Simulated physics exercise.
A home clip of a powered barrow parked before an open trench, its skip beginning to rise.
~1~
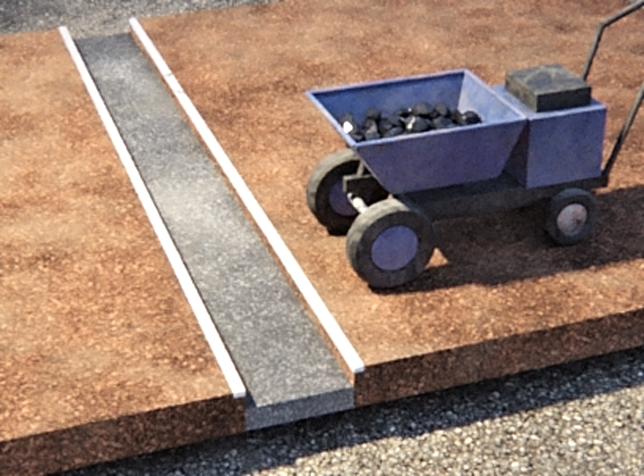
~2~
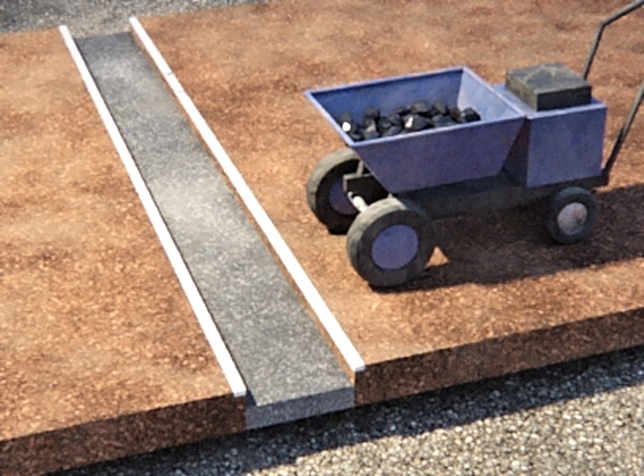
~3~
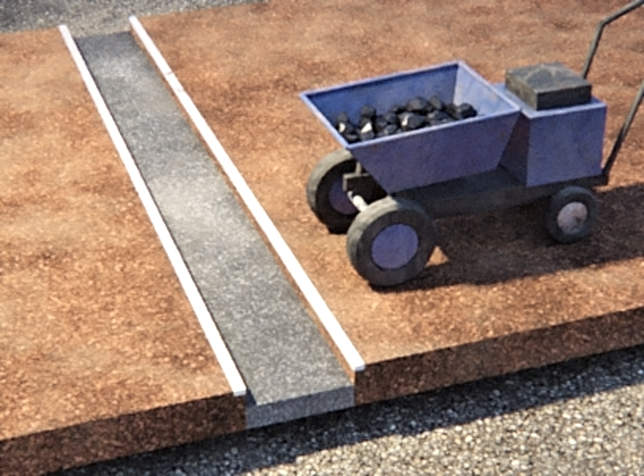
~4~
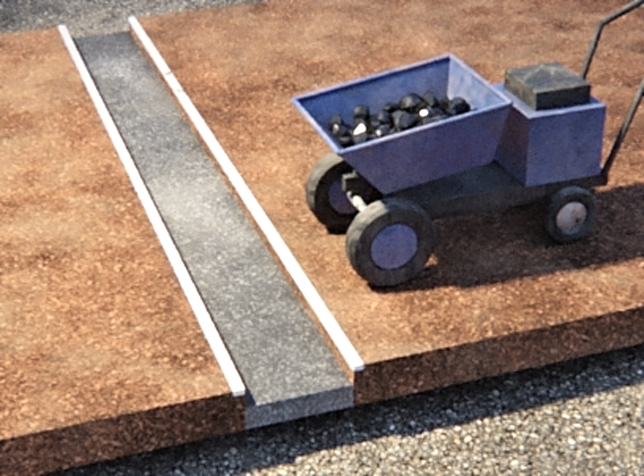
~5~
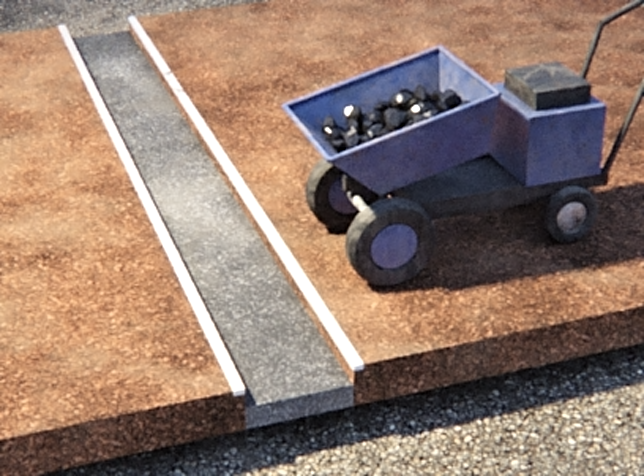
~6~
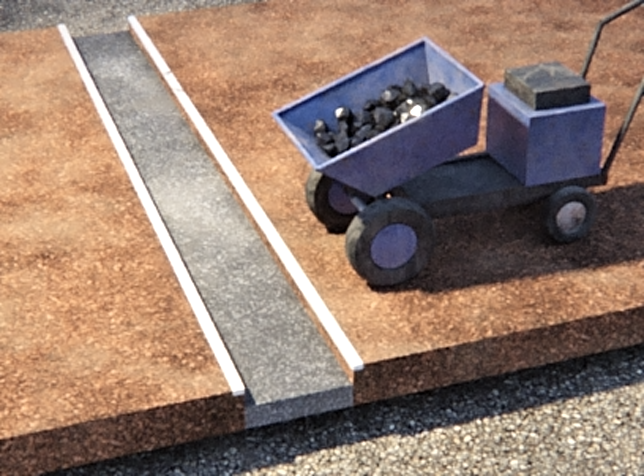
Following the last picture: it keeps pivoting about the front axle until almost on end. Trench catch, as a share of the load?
The bulk.
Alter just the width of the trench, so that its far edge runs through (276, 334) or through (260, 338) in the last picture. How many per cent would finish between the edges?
In order: 20 per cent, then 50 per cent.
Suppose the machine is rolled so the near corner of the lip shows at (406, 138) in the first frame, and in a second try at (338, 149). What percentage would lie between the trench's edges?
From the first spot you get 90 percent, and from the second 70 percent.
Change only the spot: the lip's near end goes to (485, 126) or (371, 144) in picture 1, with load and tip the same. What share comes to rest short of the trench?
The first spot yields roughly 70 percent, the second roughly 0 percent.
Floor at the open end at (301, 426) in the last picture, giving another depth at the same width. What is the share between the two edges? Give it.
I'd guess about 100 %.
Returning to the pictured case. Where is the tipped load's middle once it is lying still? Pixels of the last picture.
Last view, resting centre - approx. (226, 287).
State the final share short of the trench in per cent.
0 %.
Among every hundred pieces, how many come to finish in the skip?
Some 0 per cent.
Soon after the last picture, skip tipped steeply; all in the skip.
A little later, skip tipped right over; nearly all in the skip; a small part in or heaped over the trench; a stray few falling.
Later still, skip tipped right over; about a quarter in the skip; most in or heaped over the trench; a small part beyond it.
By the end, skip tipped right over; most in or heaped over the trench; a small part beyond it.
